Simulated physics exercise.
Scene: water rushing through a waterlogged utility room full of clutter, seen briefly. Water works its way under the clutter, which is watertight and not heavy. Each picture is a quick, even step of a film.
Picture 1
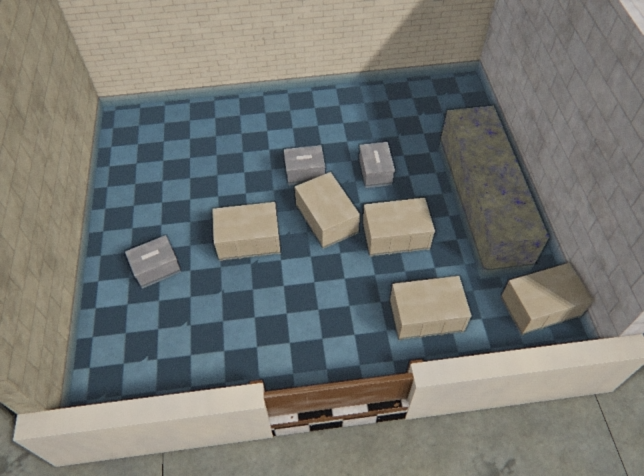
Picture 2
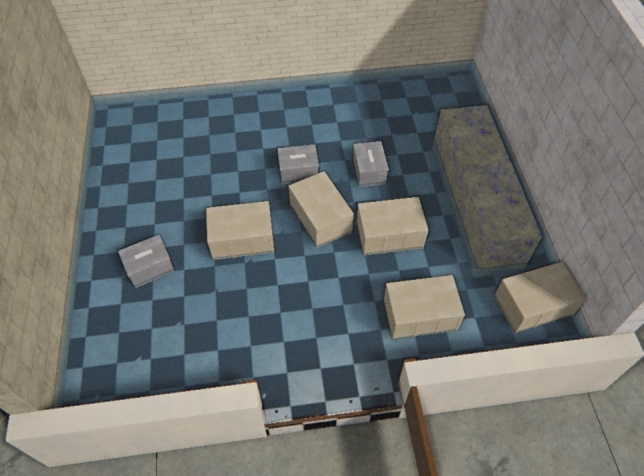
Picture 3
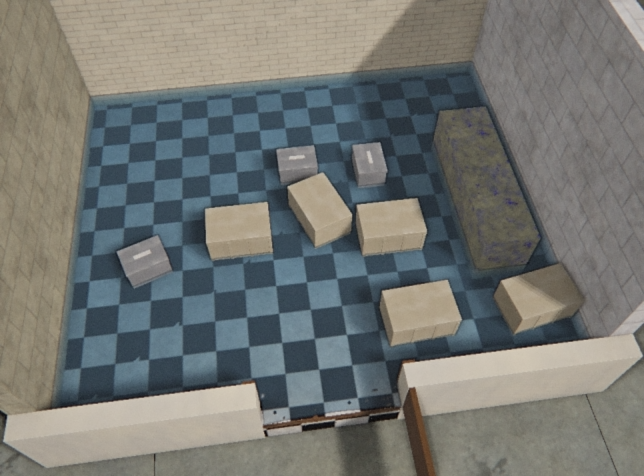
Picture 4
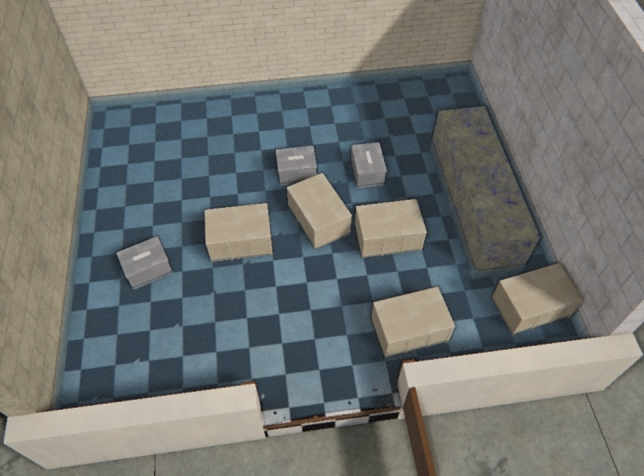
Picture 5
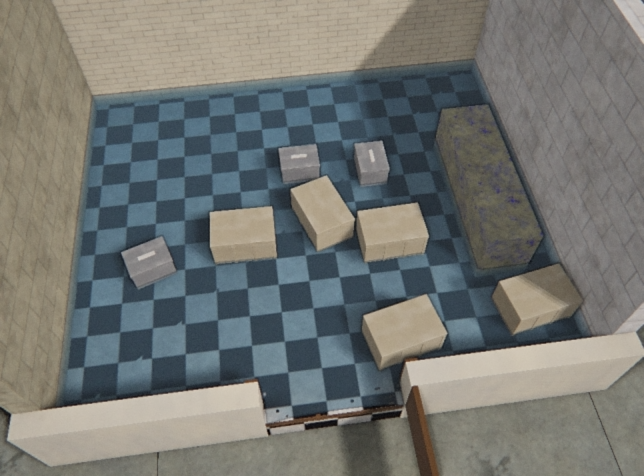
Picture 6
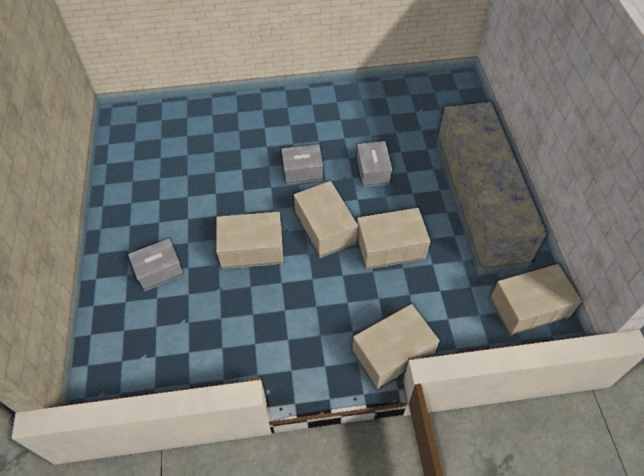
Tan block near the doorway sliding slowly down and left while turning on a blue checkered floor, other boxes barely shifting.
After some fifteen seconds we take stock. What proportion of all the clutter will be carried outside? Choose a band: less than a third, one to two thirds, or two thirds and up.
Two thirds and up.
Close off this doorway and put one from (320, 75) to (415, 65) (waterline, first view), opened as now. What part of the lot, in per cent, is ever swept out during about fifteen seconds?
50 per cent.
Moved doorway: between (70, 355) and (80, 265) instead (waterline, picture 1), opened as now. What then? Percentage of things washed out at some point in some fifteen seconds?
Near 20 in a hundred.
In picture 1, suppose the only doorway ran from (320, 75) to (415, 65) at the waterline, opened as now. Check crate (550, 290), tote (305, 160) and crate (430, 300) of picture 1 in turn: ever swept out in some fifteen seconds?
Remains, swept away, remains.
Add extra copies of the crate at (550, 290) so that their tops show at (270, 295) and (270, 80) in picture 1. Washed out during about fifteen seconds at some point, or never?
Escapes, remains.
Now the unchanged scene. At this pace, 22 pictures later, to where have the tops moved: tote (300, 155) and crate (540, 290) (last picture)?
(325, 272) and (425, 334), give or take.
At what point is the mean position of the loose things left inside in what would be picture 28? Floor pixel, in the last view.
Near (346, 324).
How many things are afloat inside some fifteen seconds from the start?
Exactly 0.
A moment on, 1 of 8 are out; 7 afloat.
Next, 1 of 8 are out; 7 afloat.
Later, 4 of 8 are out; 4 afloat.
In the end, 8 of 8 are out; 0 afloat.
